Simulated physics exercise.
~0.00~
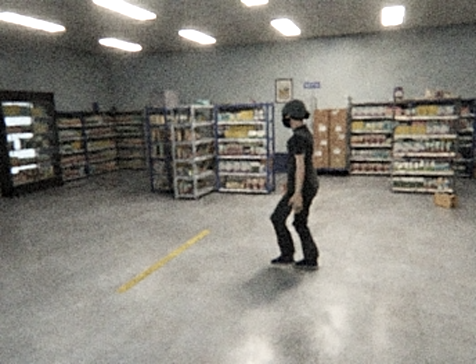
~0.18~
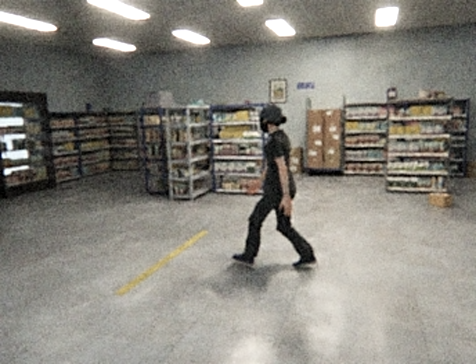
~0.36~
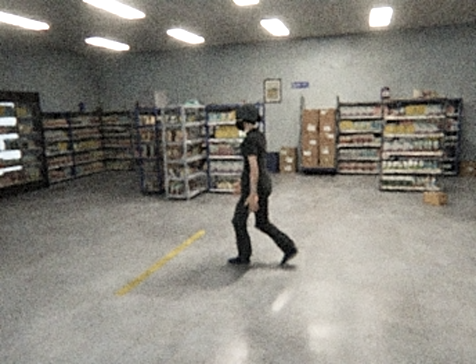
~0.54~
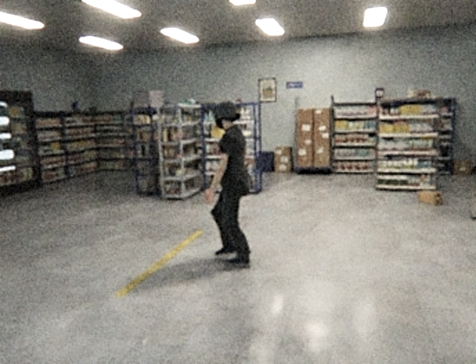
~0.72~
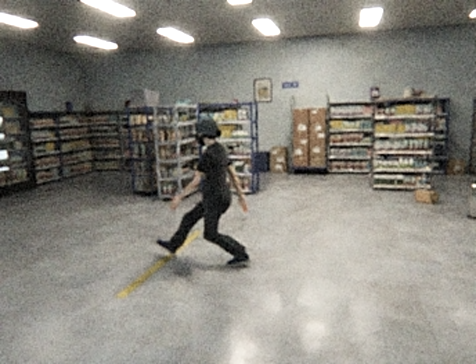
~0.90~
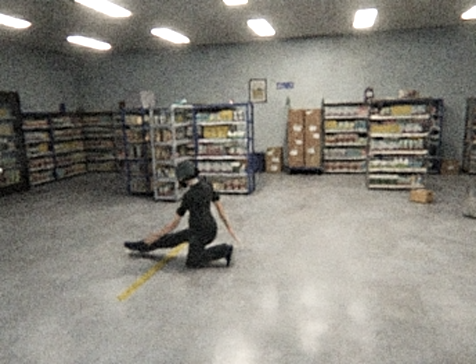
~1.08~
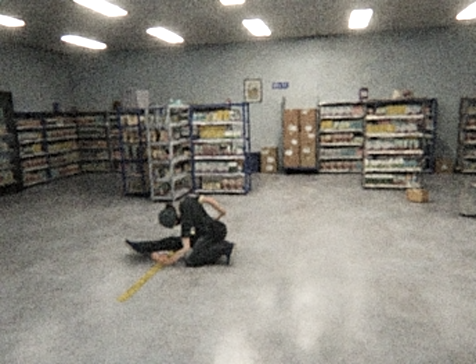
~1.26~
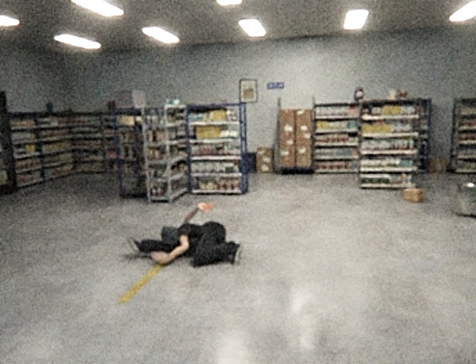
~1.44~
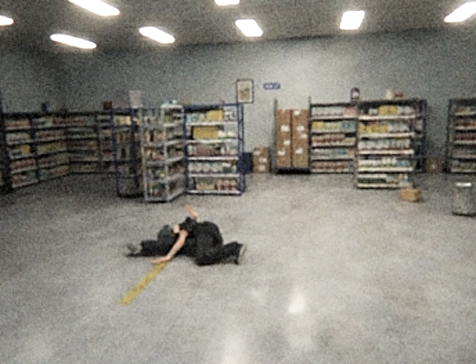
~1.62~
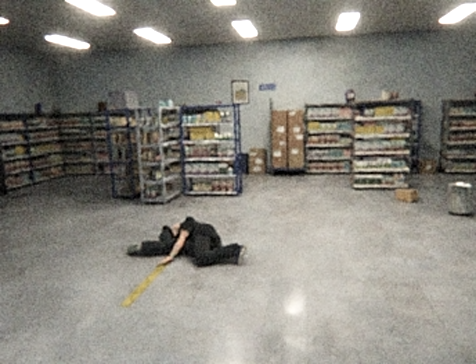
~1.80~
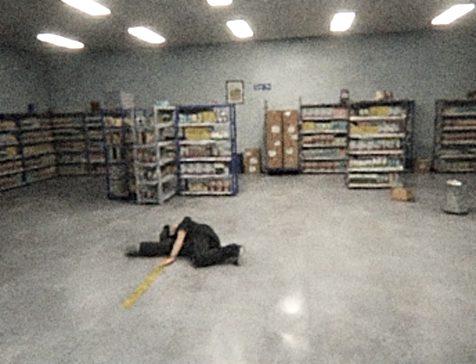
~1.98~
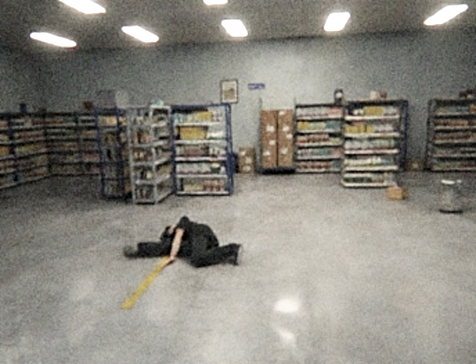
A shopper in dark clothes and a cap walked left across a storeroom toward a yellow floor strip, stretched a leg forward and sank down, then folded over and lay still, head across the strip, with hips and chest short of it.
